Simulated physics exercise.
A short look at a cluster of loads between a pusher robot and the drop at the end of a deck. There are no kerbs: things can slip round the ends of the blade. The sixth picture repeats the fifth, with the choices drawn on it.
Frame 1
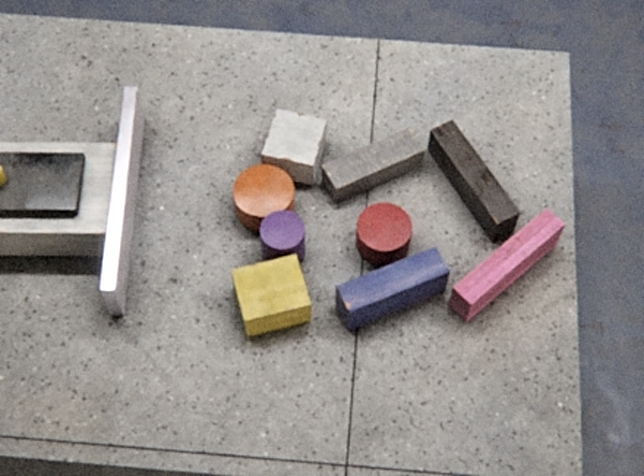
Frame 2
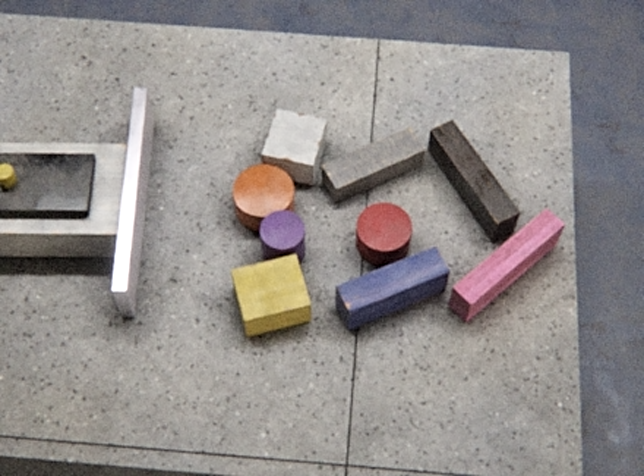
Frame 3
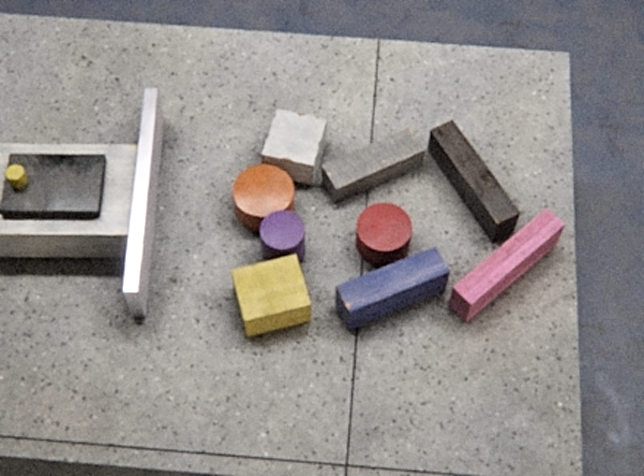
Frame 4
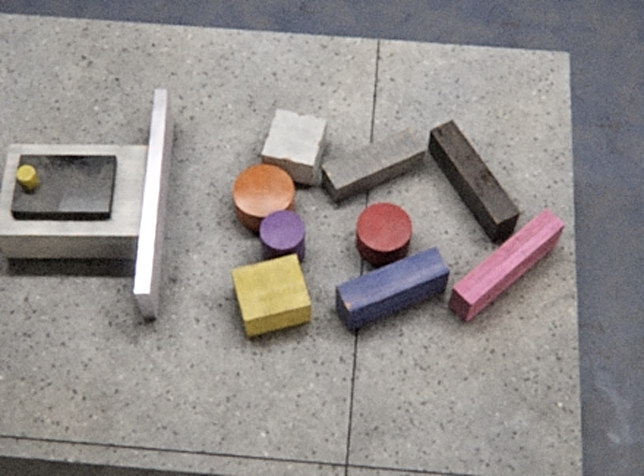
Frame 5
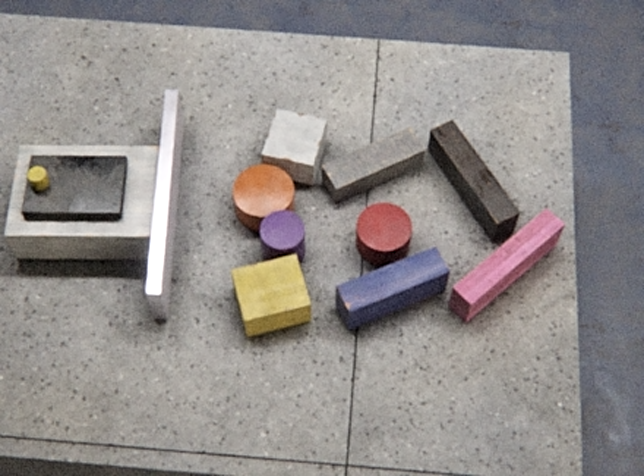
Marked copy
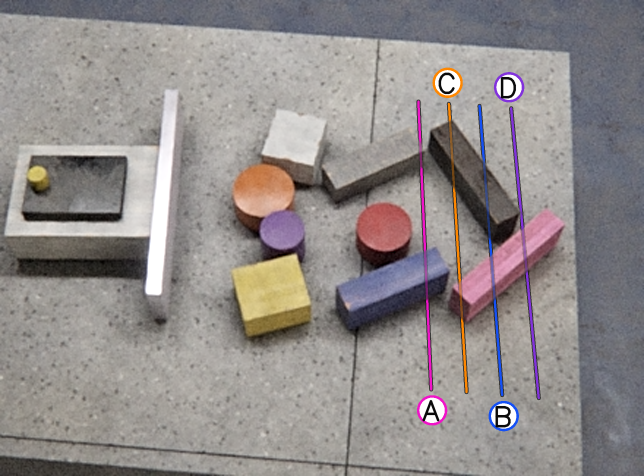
The clip opens on a speckled grey deck where a wide pale blade on a pusher robot stands left of a loose cluster of coloured blocks and round pieces. The robot creeps a short way right, narrowing the gap, while the blocks and round pieces stay still and untouched.
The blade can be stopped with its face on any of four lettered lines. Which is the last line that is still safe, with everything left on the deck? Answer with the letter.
It can go as far as A.
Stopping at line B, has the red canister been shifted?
Yes.
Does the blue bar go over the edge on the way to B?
Yes.
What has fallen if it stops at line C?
The pink stick.
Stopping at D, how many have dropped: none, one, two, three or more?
By then, three or more.
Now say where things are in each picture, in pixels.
The first picture shows blue bar (392, 288); white crate (295, 147); pink stick (507, 265).
The second picture shows robot (50, 183); black bar (472, 180).
The third picture shows robot (62, 184); orange canister (264, 199).
The fourth picture shows robot (72, 184); purple canister (283, 240).
The fifth picture shows robot (83, 185); blue bar (392, 288); white crate (295, 147); pink stick (507, 265).
On the marked copy, A at (424, 235); B at (490, 240); C at (457, 237); D at (524, 242).
With A. Early on, robot (176, 192); yellow crate (295, 302); orange canister (296, 199).
Further on, robot (272, 199); pink stick (513, 269); black bar (501, 174).
At the end, robot (342, 205); pink stick (561, 277); blue bar (532, 274); nothing has fallen.
As for the rest, B drops the blue bar, pink stick and black bar; C drops the pink stick; D drops the grey bar, blue bar, pink stick, black bar and red canister.
